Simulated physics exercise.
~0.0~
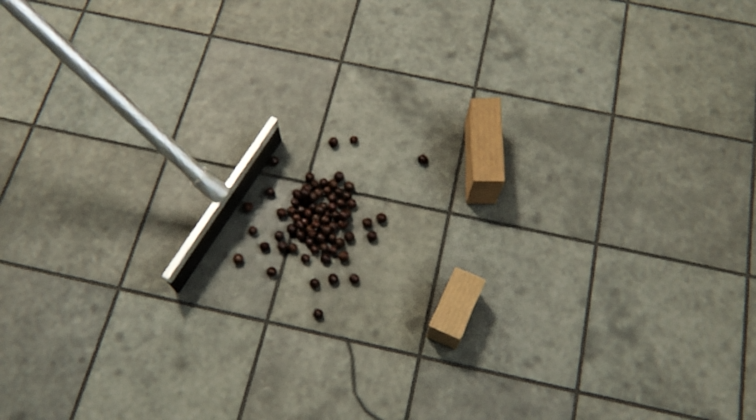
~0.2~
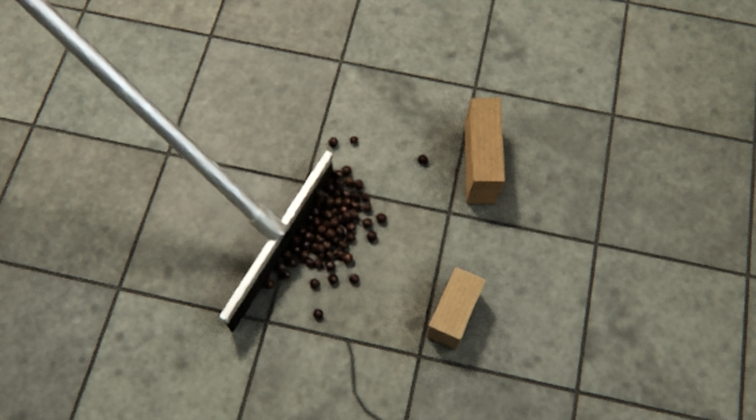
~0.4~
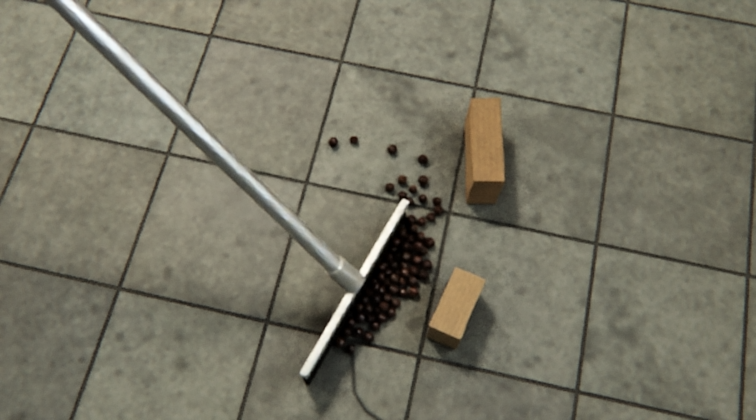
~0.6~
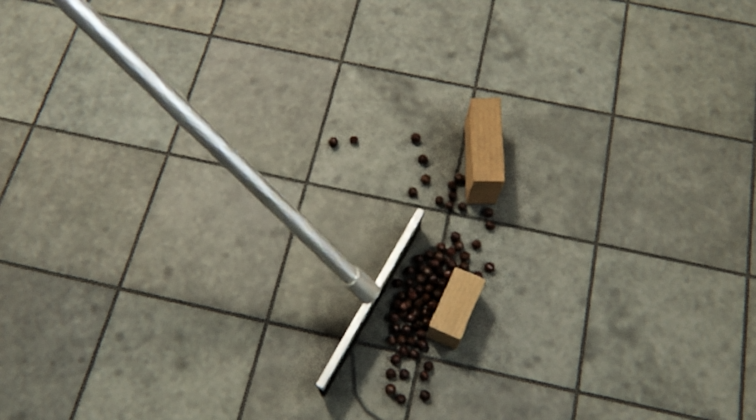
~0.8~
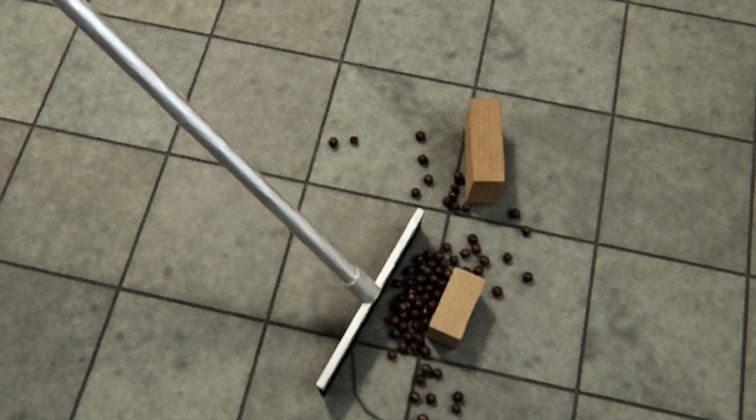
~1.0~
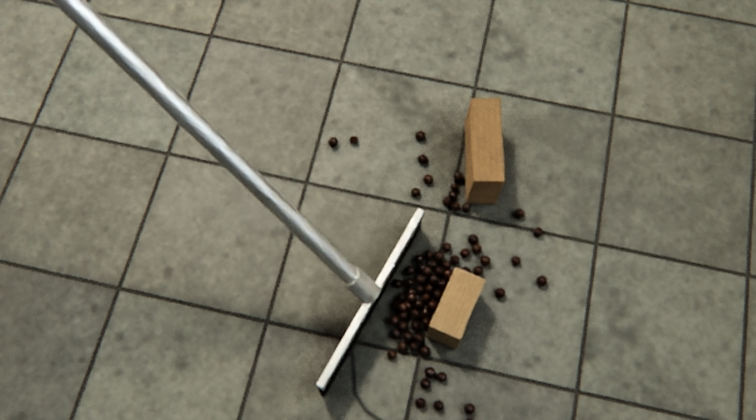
To begin with, a squeegee on a long metal handle stands left of a loose heap of small dark brown balls on a grey tiled floor, with two wooden blocks set apart to the right. The blade slides right and downward, gathering most of the balls and leaving a few strays above. It packs them against the smaller, lower block, then stops just short of it. Some balls spill around its lower side, while others roll through the gap. At the end, the blade rests still, most balls bunched before the unmoved blocks and a few scattered beyond.
